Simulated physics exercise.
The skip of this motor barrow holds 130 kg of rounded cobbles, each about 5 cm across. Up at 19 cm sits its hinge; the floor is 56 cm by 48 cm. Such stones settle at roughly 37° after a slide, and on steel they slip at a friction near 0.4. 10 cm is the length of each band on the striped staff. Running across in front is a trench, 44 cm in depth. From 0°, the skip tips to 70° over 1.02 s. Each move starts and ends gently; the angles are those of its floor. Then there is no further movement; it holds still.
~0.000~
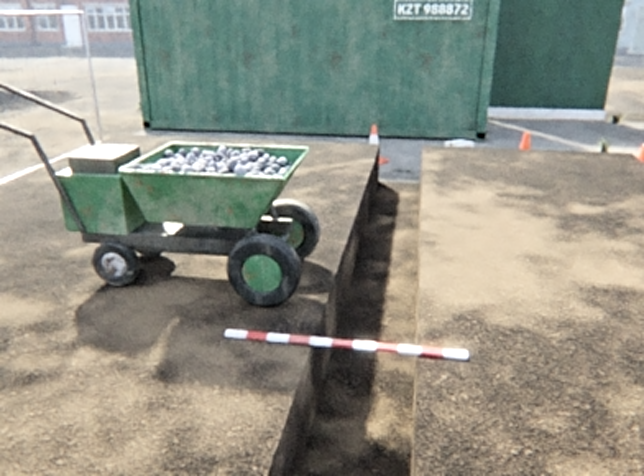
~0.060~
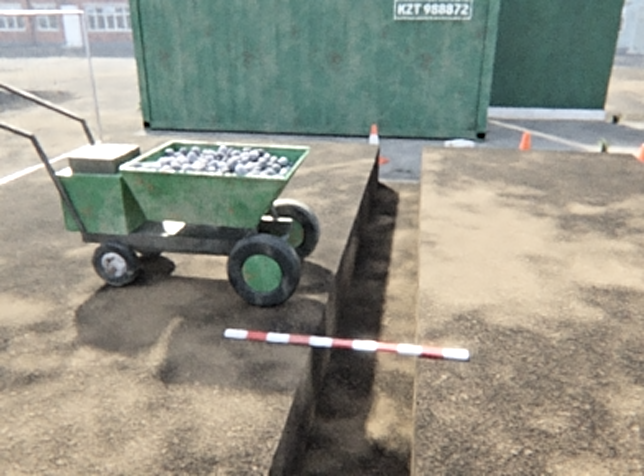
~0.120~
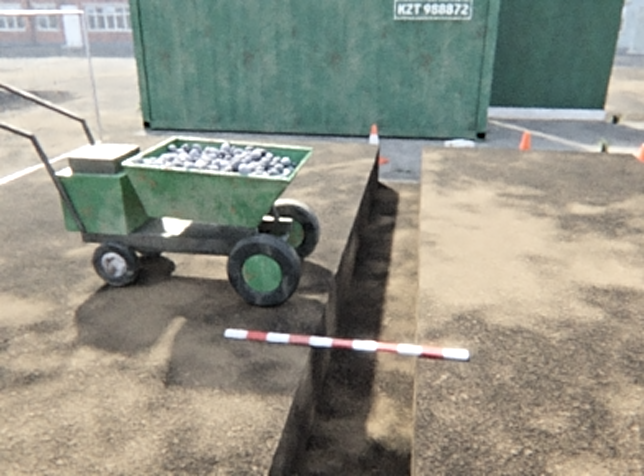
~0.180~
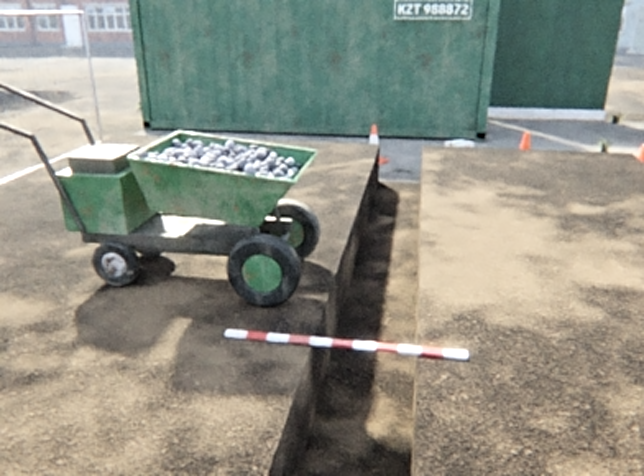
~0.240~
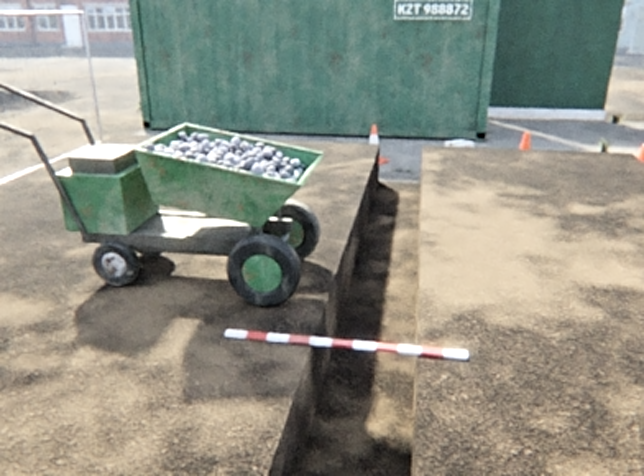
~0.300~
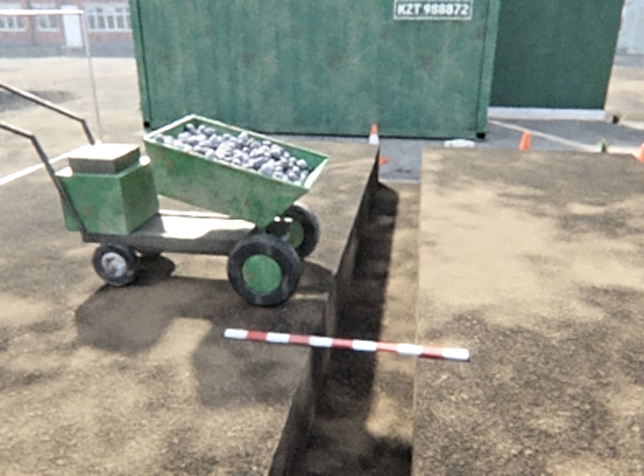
Green motor barrow standing beside a trench, its skip of rounded grey stones slowly tilting toward the right as the wheels stay still.
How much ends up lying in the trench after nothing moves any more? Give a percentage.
A share of about 74 per cent.
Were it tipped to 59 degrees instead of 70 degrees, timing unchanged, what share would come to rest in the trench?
Near 50 per cent then.
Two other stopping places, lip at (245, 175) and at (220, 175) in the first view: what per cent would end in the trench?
100 and 95 %.
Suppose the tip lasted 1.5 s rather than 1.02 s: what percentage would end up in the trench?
About 85 percent, I'd say.
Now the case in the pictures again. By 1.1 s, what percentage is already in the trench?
By that point it's something like 25 in a hundred.
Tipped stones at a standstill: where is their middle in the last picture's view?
Roughly (396, 345), I'd say.
After 0.8 s the floor is at 59°; 100 % in the skip; the foremost stones are at (363, 226).
After 1.1 s the floor is at 70°; 64 % in the skip, 25 % in the trench, 11 % past the trench; the foremost stones are at (451, 305).
After 1.5 s the floor is at 70°; 32 % in the skip, 42 % in the trench, 26 % past the trench; the foremost stones are at (548, 296).
After 3.4 s the floor is at 70°; 0 % in the skip, 74 % in the trench, 26 % past the trench; the foremost stones are at (637, 300).
